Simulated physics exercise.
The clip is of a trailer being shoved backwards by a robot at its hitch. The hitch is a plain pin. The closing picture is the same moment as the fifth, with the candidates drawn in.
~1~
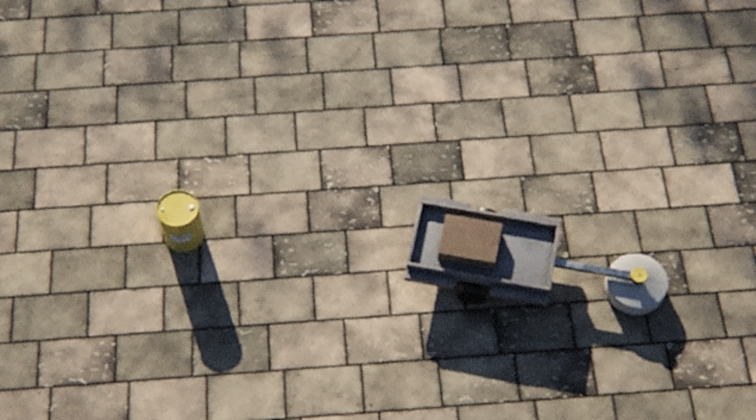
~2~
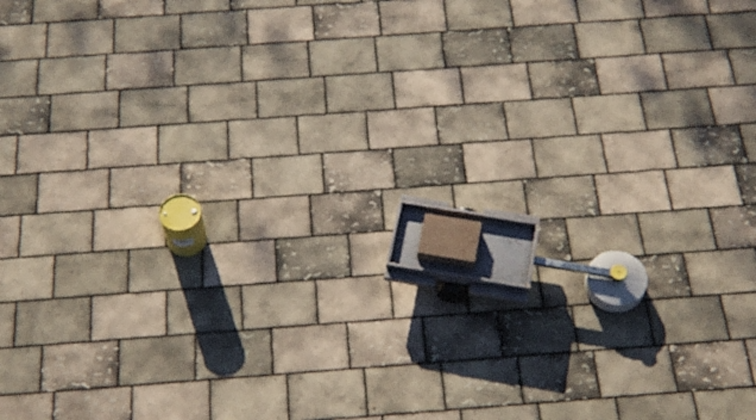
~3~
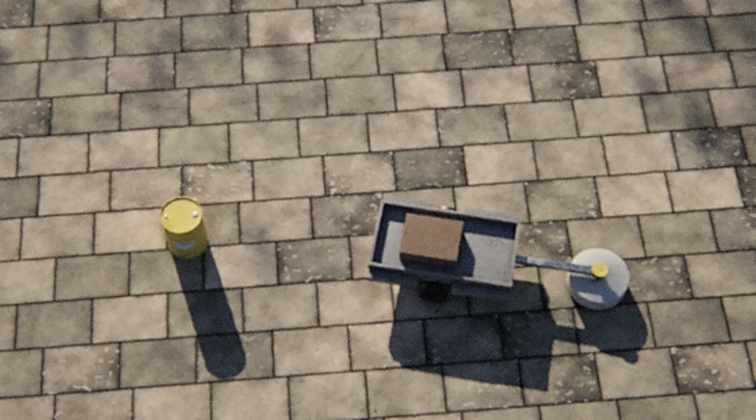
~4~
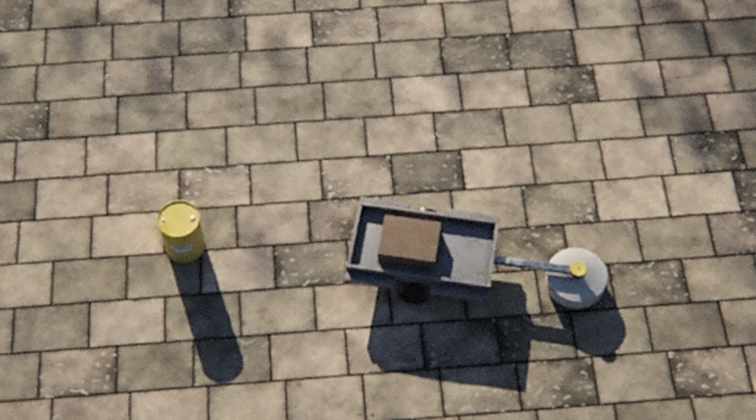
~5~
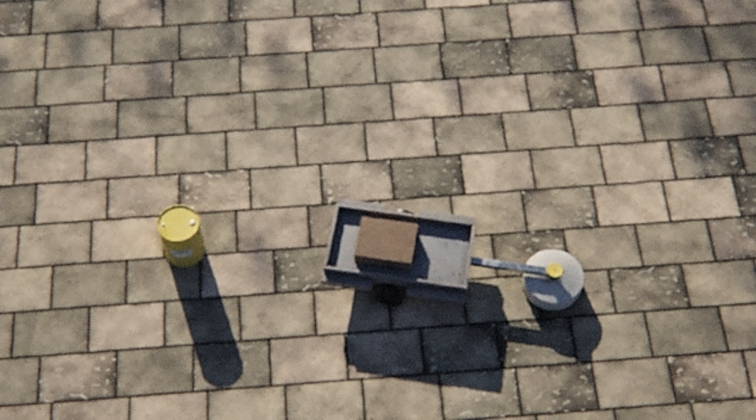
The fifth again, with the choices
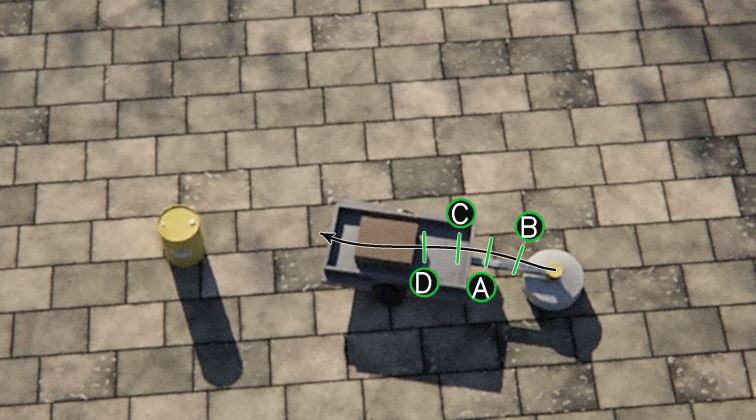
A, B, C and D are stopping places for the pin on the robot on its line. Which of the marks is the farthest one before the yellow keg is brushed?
All is well up to C.
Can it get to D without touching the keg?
No.
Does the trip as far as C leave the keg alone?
Yes.
On the copy, A at (489, 252); B at (518, 260); C at (458, 248); D at (424, 247); the route from (555, 270) via (432, 247) to (321, 233).
On C. First, robot (520, 269), cart (367, 244).
Then, robot (488, 260), cart (334, 241).
Finally, robot (458, 256), cart (304, 239); nothing has been touched.
By contrast, A is safe but short; B is safe but short; D is too far, the keg has been hit.
